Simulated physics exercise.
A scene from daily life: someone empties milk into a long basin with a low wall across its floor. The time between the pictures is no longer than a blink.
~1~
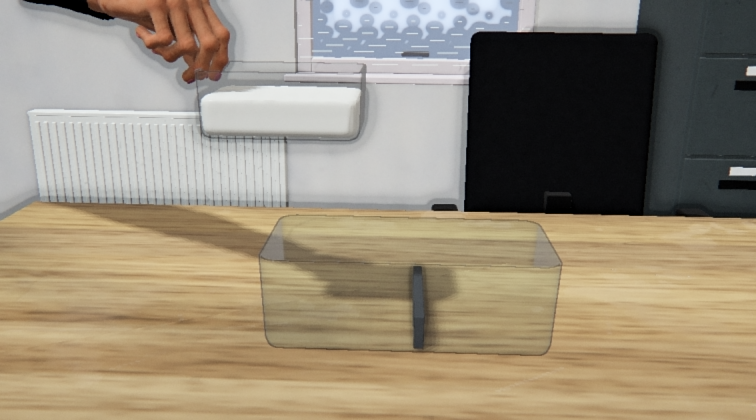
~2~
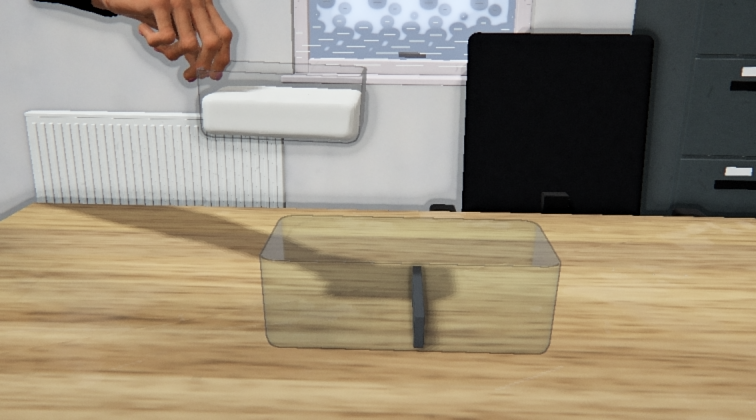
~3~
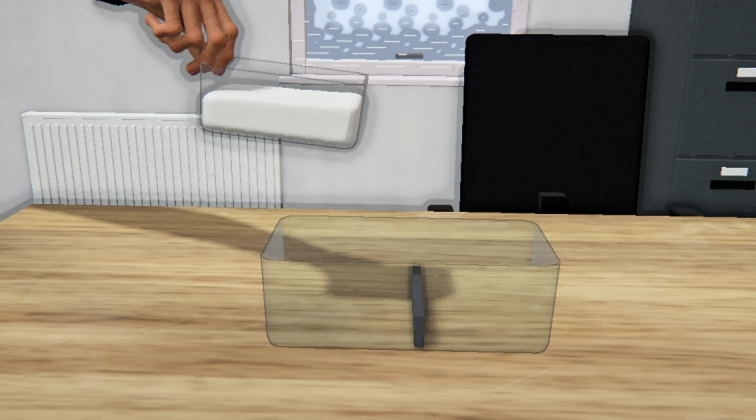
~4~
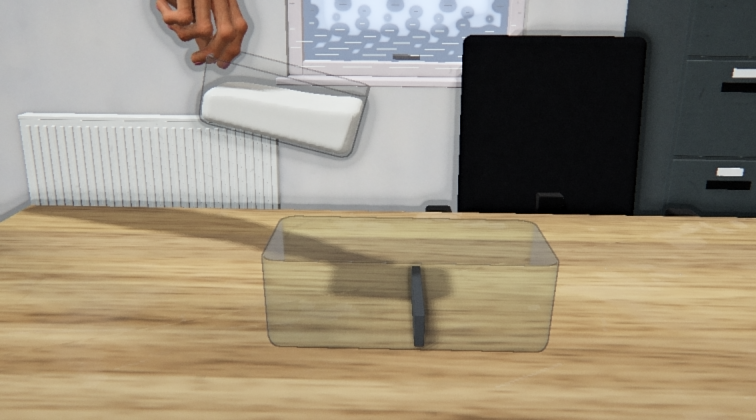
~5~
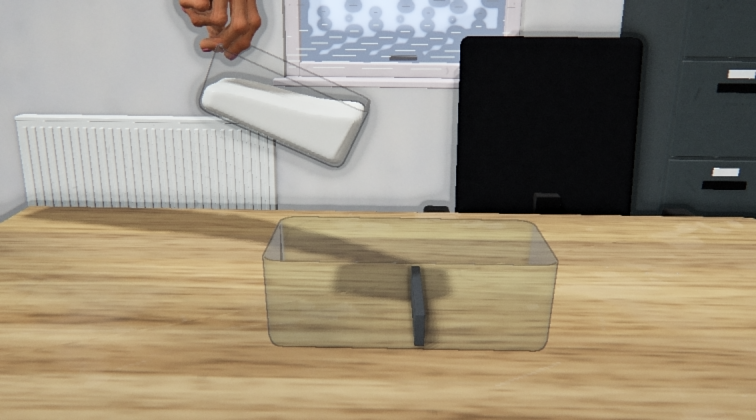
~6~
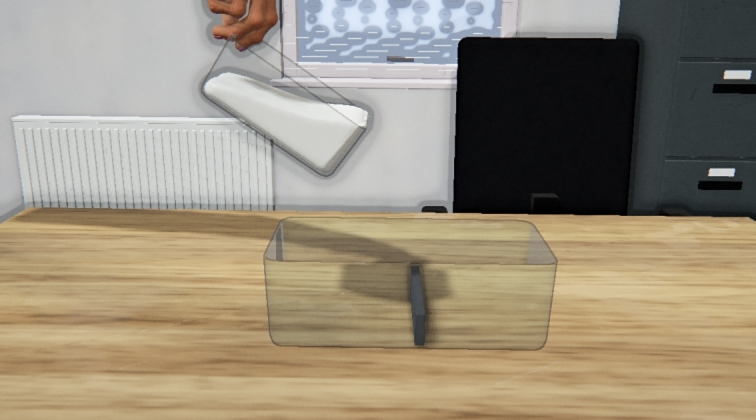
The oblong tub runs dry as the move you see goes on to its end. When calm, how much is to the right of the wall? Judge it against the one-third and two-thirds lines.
Stops short of a third.
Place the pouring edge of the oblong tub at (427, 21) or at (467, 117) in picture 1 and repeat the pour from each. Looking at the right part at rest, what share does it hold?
In turn 75 % and 80 %.
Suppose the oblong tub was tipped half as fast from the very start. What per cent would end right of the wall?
It comes to some 40 per cent.
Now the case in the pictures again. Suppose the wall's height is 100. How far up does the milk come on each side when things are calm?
50 per cent for the left part, 10 for the right.
A moment on, the tilt is 96° and 17 per cent is still to pour, 24 is left of the wall and 0 right of it.
Next, the tilt is 99° and 5 per cent is still to pour, 80 is left of the wall and 8 right of it.
Then the tilt is 99° and 1 per cent is still to pour, 64 is left of the wall and 12 right of it.
Later the tilt is 99° and 0 per cent is still to pour, 75 is left of the wall and 15 right of it.
At rest 76 per cent lies left of the wall, 16 right of it and 9 outside.
